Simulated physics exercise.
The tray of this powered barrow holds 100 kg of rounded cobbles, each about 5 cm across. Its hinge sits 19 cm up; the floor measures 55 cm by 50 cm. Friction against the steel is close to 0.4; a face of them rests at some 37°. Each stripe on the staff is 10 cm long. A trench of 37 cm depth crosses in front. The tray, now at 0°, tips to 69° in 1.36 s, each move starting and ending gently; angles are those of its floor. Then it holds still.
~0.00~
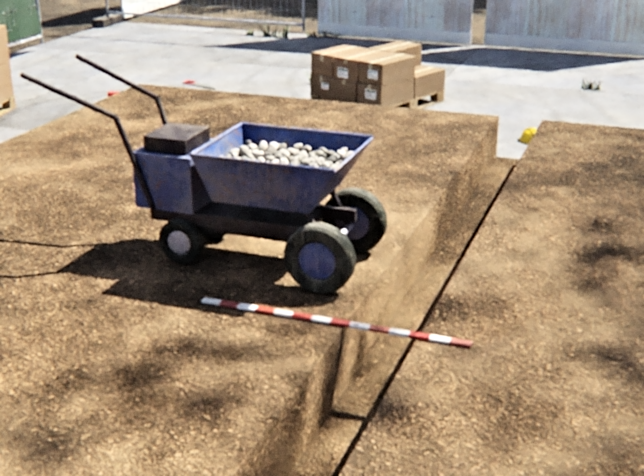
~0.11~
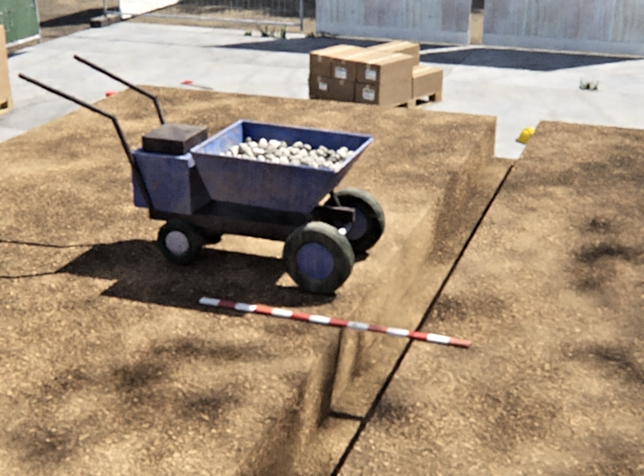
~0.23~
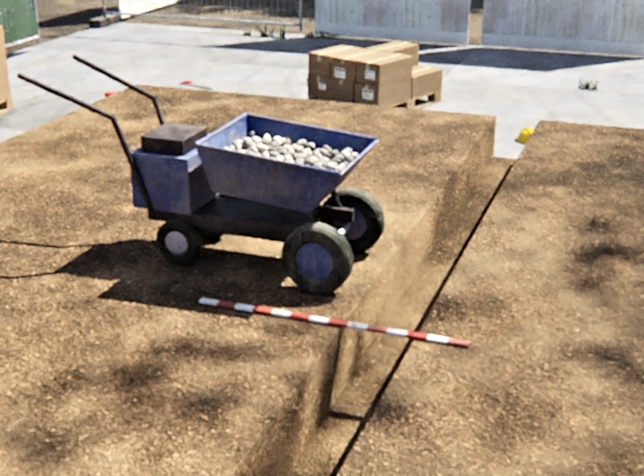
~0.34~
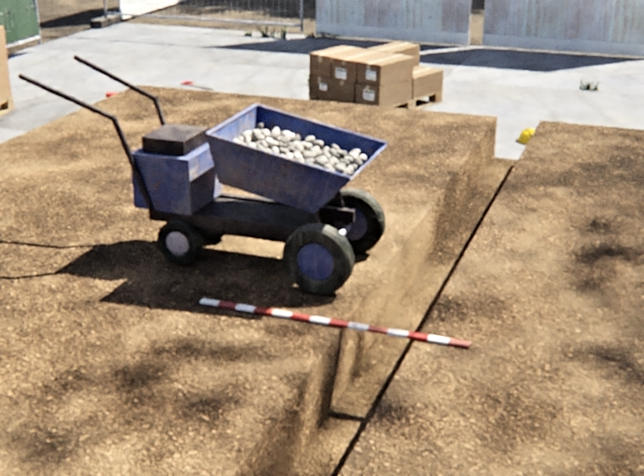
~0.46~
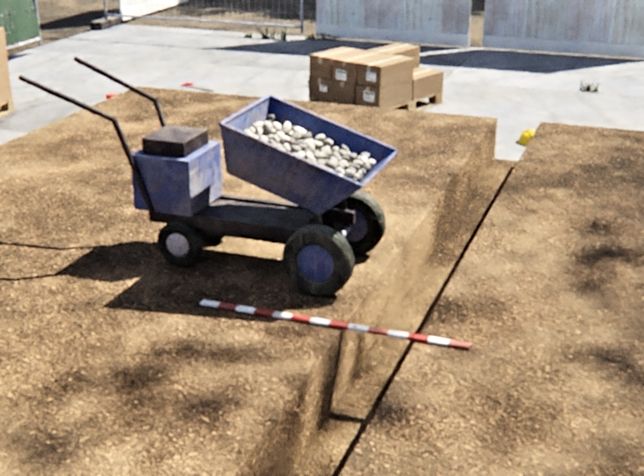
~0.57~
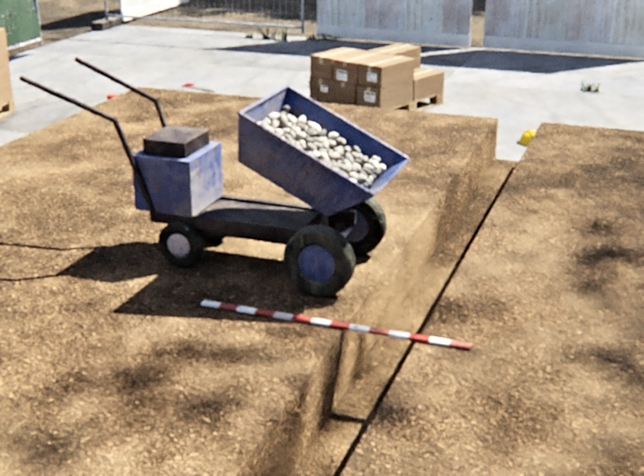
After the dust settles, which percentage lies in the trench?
Roughly 51 per cent ends in the trench.
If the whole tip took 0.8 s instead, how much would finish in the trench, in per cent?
It would be near 40 per cent.
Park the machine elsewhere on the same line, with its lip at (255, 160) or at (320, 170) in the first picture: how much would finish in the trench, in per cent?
About 70 and 65 per cent.
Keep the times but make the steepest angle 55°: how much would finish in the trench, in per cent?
It would be near 15 per cent.
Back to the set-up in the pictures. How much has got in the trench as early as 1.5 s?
Some 5 per cent.
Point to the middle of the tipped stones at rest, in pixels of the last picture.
Around (444, 286).
After 1.0 s the floor is at 58°; 100 % in the tray; the foremost stones are at (409, 220).
After 1.5 s the floor is at 69°; 74 % in the tray, 7 % in the trench, 19 % past the trench; the foremost stones are at (483, 292).
After 1.8 s the floor is at 69°; 41 % in the tray, 13 % in the trench, 46 % past the trench; the foremost stones are at (559, 317).
After 3.8 s the floor is at 69°; 0 % in the tray, 51 % in the trench, 49 % past the trench; the foremost stones are at (616, 326).
